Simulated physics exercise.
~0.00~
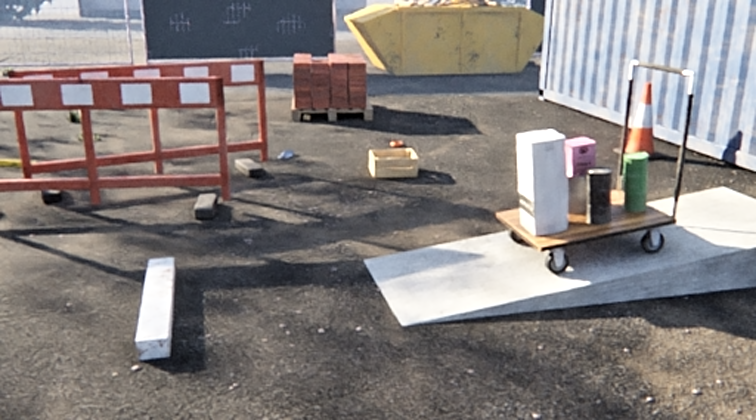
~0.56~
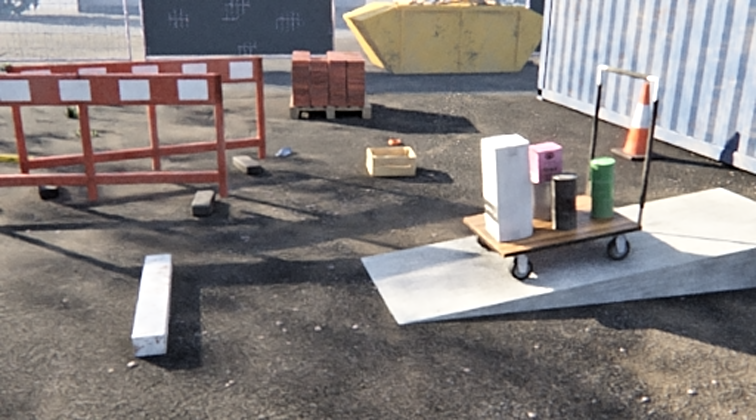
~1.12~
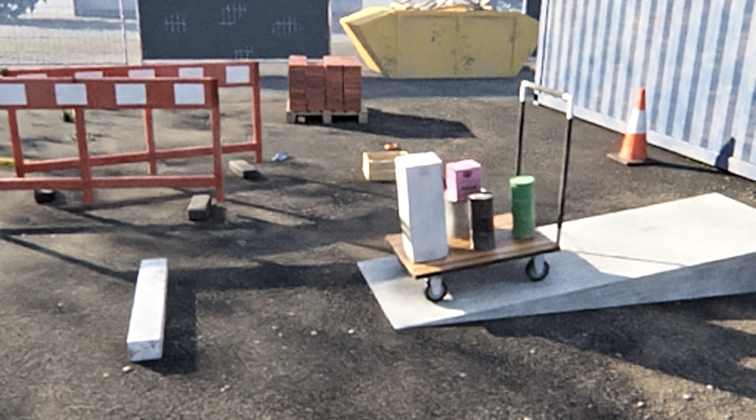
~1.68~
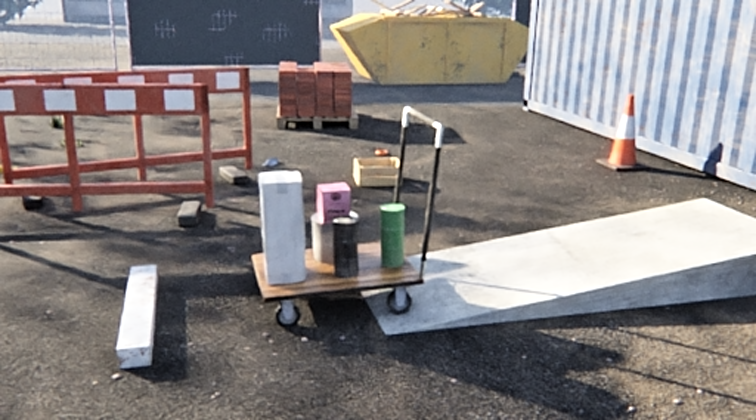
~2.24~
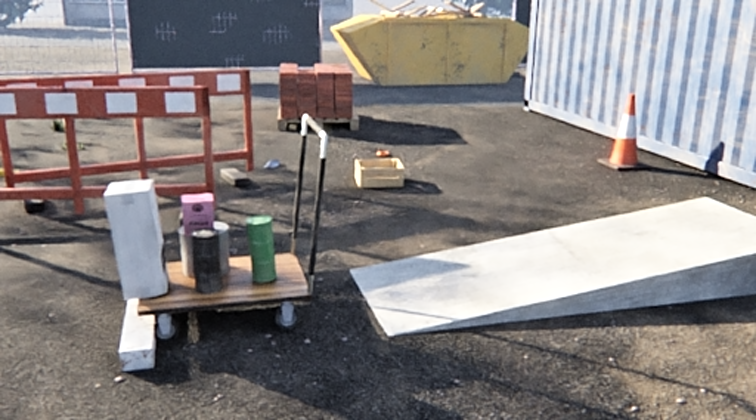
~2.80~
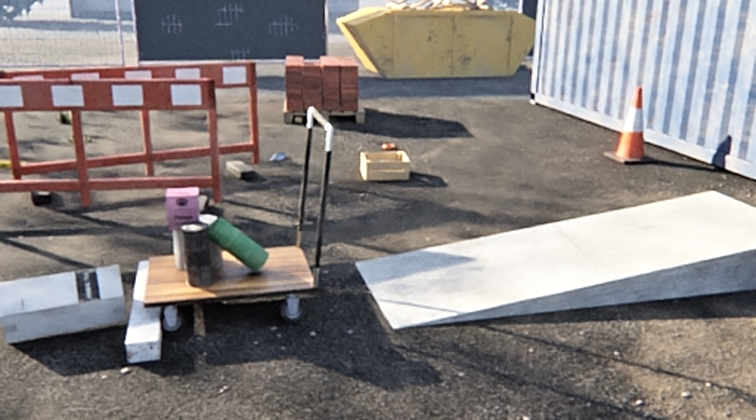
A flat wooden trolley with a tall handle rolls down a pale ramp at the right of a sunlit tarmac yard, seen from slightly above by a gently swaying camera. It carries a tall white box, a pink box, a black canister, a green canister and a partly hidden grey pail. Red-and-white barriers, stacked bricks, a yellow skip and an orange cone stand behind. The trolley leaves the ramp, crosses level ground leftward and stops at a pale kerb. The white box topples over the front onto the ground beyond, while the green canister ends leaning steeply aboard beside the upright others.
